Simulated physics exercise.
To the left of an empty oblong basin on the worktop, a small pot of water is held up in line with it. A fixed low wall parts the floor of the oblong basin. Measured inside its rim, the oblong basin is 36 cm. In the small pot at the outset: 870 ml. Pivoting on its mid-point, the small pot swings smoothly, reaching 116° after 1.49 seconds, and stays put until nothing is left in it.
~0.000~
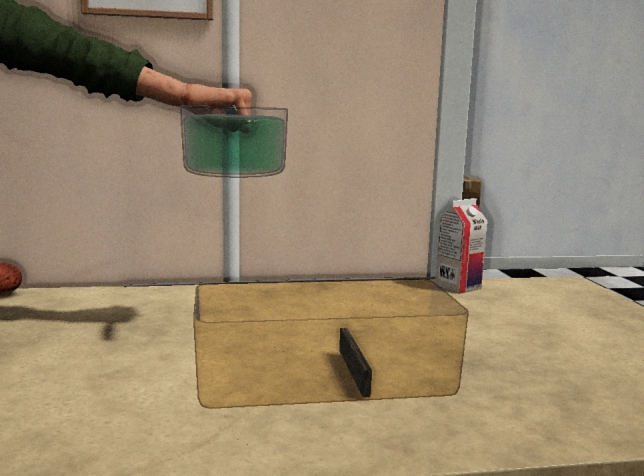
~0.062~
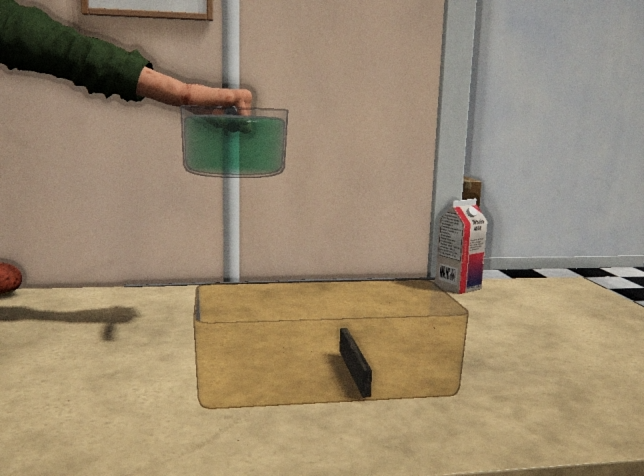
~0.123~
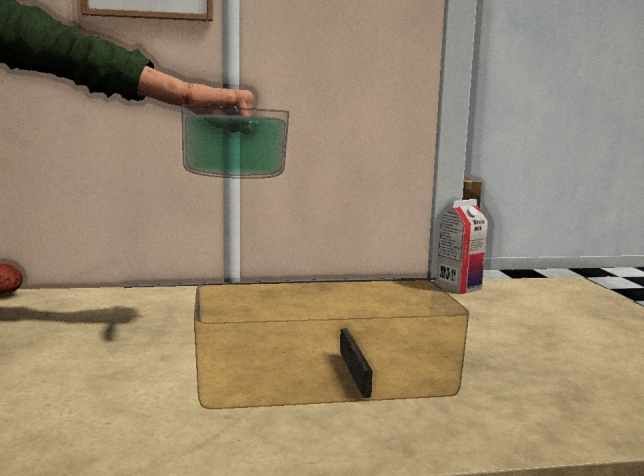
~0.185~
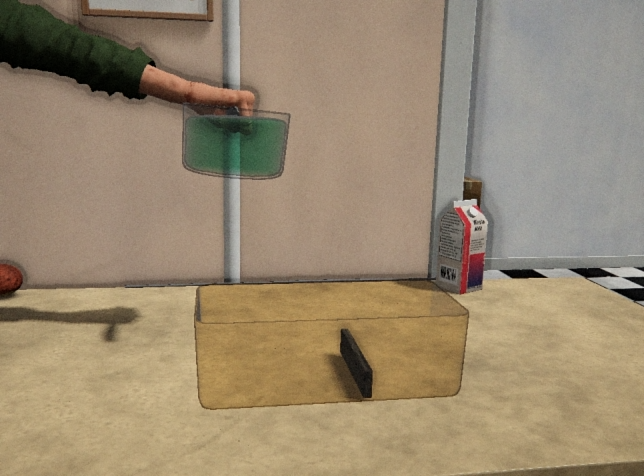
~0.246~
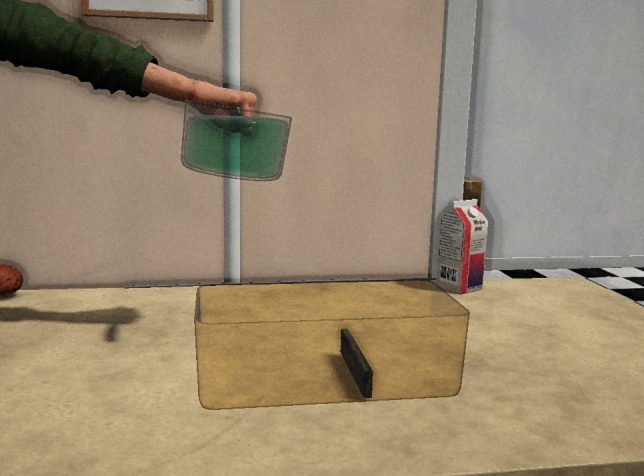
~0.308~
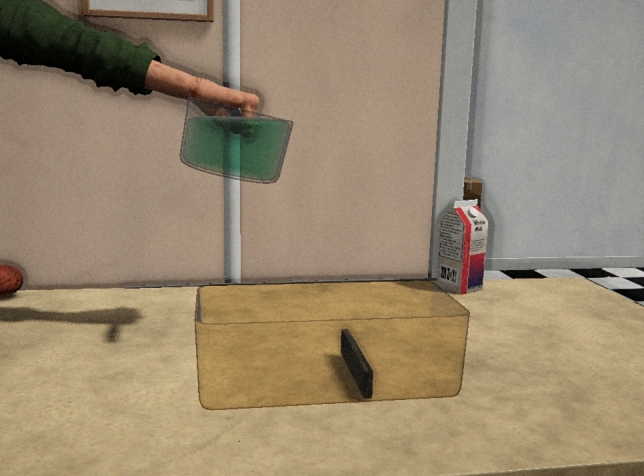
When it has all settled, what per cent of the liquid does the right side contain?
The right side contains about 45 per cent.
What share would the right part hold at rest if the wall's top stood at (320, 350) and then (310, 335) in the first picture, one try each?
First try about 75 %, second try about 85 %.
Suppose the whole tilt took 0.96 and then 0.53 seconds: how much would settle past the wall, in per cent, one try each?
Result: 35 per cent, then 15 per cent.
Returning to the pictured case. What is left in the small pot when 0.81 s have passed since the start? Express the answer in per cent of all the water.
At that time about 56 in a hundred parts are still held.
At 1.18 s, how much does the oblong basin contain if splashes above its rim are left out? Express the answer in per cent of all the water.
Some 78 per cent.
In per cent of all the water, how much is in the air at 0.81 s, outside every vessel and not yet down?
I'd put it at about 32 percent.
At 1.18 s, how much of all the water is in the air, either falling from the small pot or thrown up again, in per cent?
In-air share: About 14 %.
By 0.81 s the tilt is 66° and 57 per cent is still to pour, 7 is left of the wall and 4 right of it.
By 1.18 s the tilt is 104° and 8 per cent is still to pour, 35 is left of the wall and 43 right of it.
By 1.57 s the tilt is 116° and 0 per cent is still to pour, 54 is left of the wall and 44 right of it.
By 1.99 s the tilt is 116° and 0 per cent is still to pour, 53 is left of the wall and 45 right of it.
At rest 53 per cent lies left of the wall, 45 right of it and 2 outside.
